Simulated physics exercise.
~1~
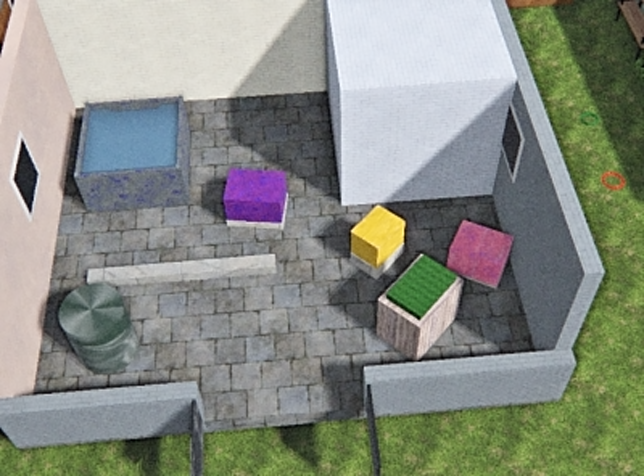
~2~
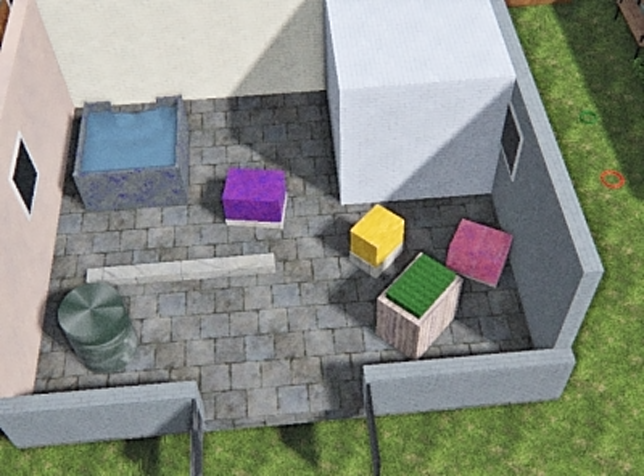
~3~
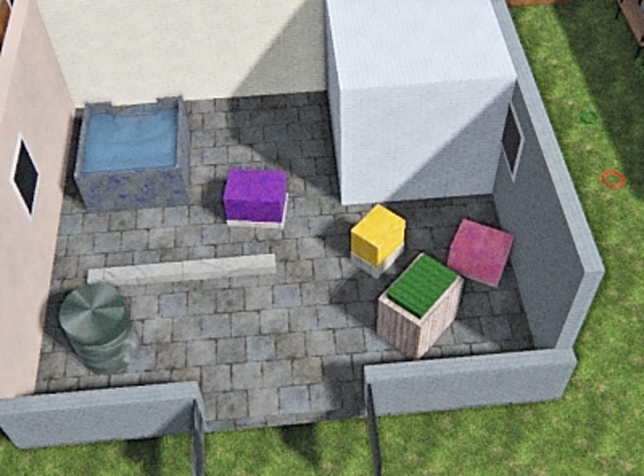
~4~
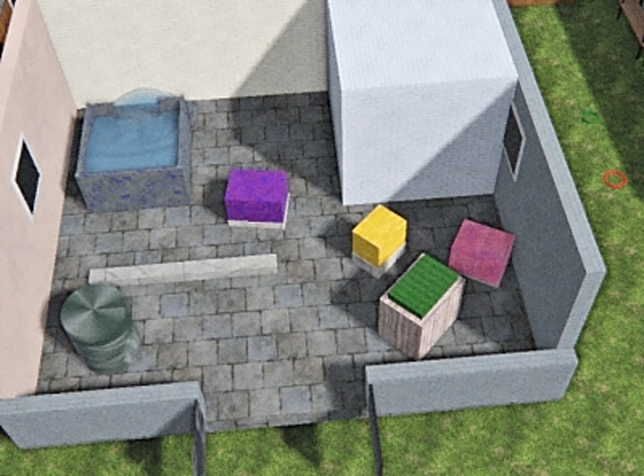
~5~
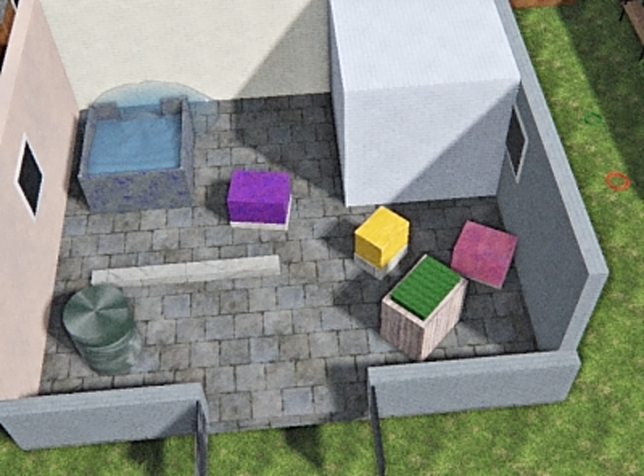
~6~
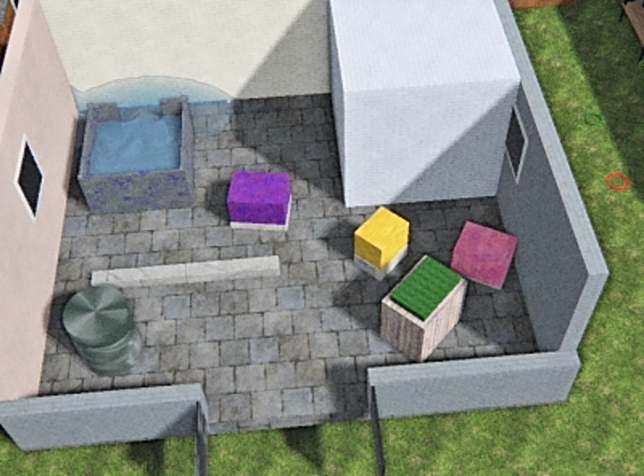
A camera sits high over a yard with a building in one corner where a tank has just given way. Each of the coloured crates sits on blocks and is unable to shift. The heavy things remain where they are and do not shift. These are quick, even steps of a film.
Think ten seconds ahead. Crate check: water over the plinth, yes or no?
Purple crate no, yellow crate no, pink crate yes.
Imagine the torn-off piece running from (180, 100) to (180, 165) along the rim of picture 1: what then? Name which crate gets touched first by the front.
That would be the purple crate.
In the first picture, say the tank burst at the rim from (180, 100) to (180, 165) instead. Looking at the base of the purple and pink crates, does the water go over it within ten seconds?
My take: The purple crate gets flooded, while the pink crate gets flooded.
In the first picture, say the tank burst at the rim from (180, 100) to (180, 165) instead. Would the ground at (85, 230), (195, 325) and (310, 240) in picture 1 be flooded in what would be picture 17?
First spot unwetted, second unwetted, third drenched.
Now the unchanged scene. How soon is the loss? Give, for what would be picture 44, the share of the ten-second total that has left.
Near 30 in a hundred.
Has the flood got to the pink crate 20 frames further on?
My call for pink: Remains dry.
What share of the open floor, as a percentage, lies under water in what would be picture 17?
25 %.
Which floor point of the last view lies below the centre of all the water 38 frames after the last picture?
The water centres close to (198, 216).
A moment on, water covers 15 % of the floor; the purple crate not reached, the yellow crate not reached, the pink crate not reached.
Next, water covers 25 % of the floor; the purple crate not reached, the yellow crate not reached, the pink crate not reached.
Then, water covers 45 % of the floor; the purple crate water round its plinth, the yellow crate water round its plinth, the pink crate not reached.
Later, water covers 75 % of the floor; the purple crate water round its plinth, the yellow crate water round its plinth, the pink crate not reached.
In the end, water covers 95 % of the floor; the purple crate stayed above the water, the yellow crate stayed above the water, the pink crate was topped.
